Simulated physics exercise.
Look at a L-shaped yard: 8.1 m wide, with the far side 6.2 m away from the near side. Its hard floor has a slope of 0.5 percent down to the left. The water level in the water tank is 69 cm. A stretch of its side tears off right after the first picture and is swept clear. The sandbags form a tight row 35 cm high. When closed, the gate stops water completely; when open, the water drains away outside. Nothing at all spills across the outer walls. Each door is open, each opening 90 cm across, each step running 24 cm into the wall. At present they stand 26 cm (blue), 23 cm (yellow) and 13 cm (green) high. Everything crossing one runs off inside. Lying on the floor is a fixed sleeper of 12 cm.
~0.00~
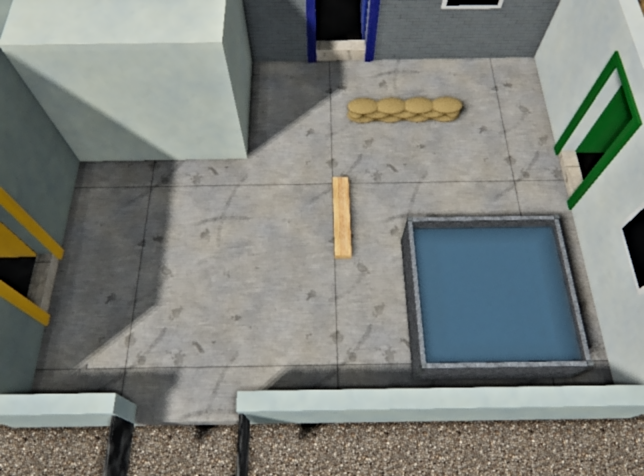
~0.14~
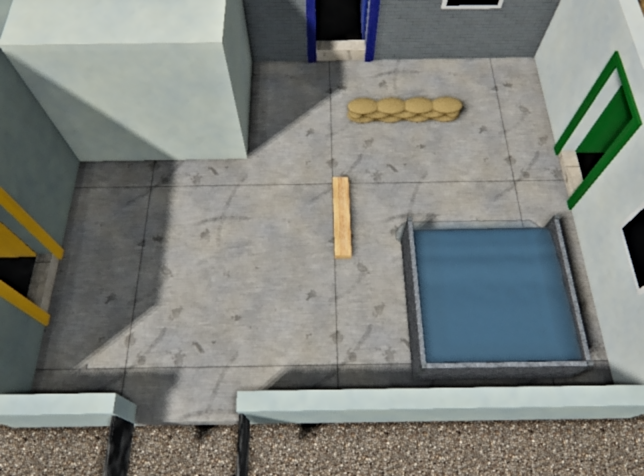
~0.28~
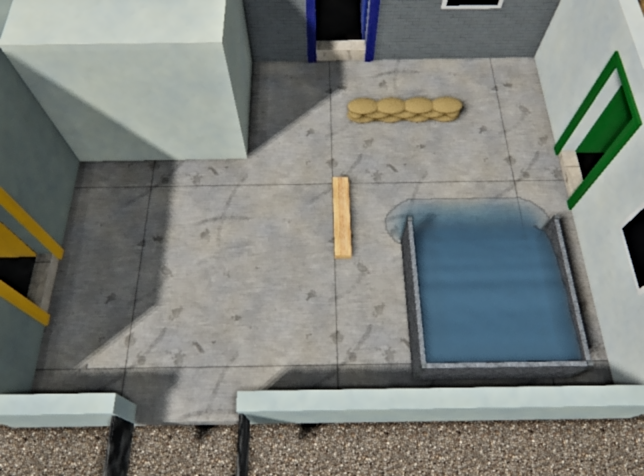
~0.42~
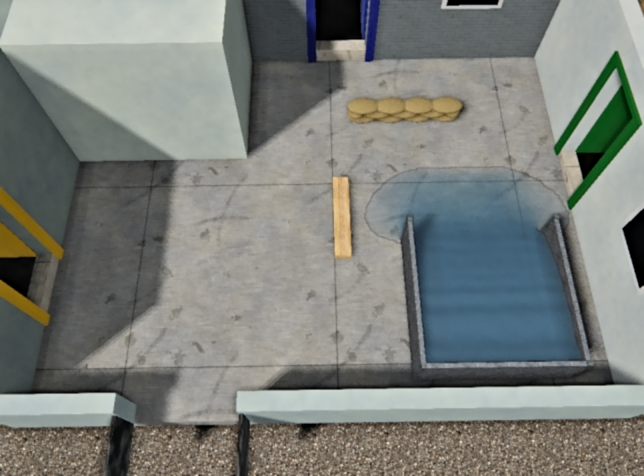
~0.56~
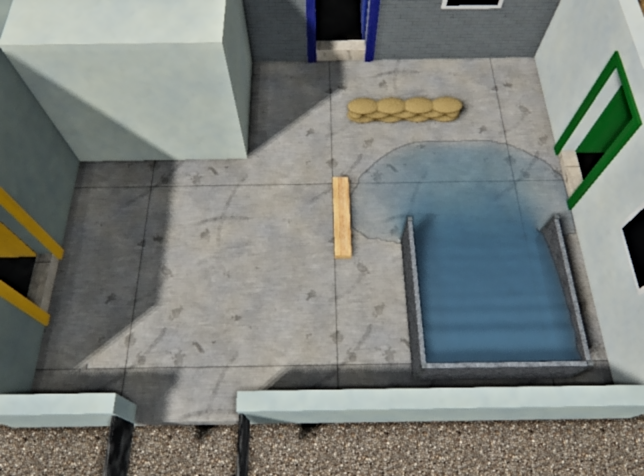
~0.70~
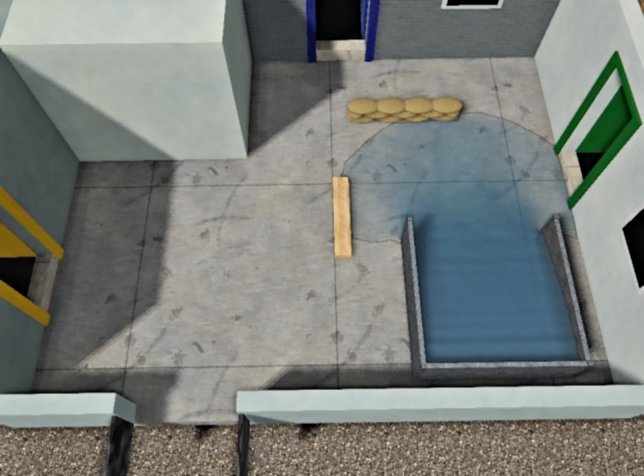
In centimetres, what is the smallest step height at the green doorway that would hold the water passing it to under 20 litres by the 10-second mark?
Close to 11.5 cm is just enough.
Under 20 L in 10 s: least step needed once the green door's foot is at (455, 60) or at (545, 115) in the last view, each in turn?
Minimums: About 23 cm and 23 cm.
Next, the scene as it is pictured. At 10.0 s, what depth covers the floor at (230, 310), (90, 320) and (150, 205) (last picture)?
Roughly 3, 7 and 2 cm, in turn.
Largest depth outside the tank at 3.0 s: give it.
Max depth: Around 36 cm.
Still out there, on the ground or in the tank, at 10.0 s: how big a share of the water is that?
Something near 92 out of a hundred parts.
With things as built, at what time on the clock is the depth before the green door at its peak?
Around 1.4 s, give or take.
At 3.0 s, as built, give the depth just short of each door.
Depth at blue 4 cm, at yellow 0 cm, at green 11 cm.
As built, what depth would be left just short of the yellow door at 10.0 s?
7.5 cm.
After 1.4 s water covers 30 % of the floor, deepest (42 cm) near (438, 124); 16 cm at the green door, 0 litres in over its 13 cm step.
After 3.0 s water covers 45 % of the floor, deepest (36 cm) near (497, 60); 11 cm at the green door, 6 litres in over its 13 cm step.
After 10.0 s water covers 95 % of the floor, deepest (14 cm) near (540, 397); 4 cm at the green door, 9 litres in over its 13 cm step.
At the green door as built, the water arrived by 0.7 s and peaked near 16 cm at 1.4 s.
Run again over the same 10 s with other heights there, 40 litres in over 9.5 cm, 13 litres over 12.5 cm. The limit of 20 litres is kept from about 11.5 cm up.
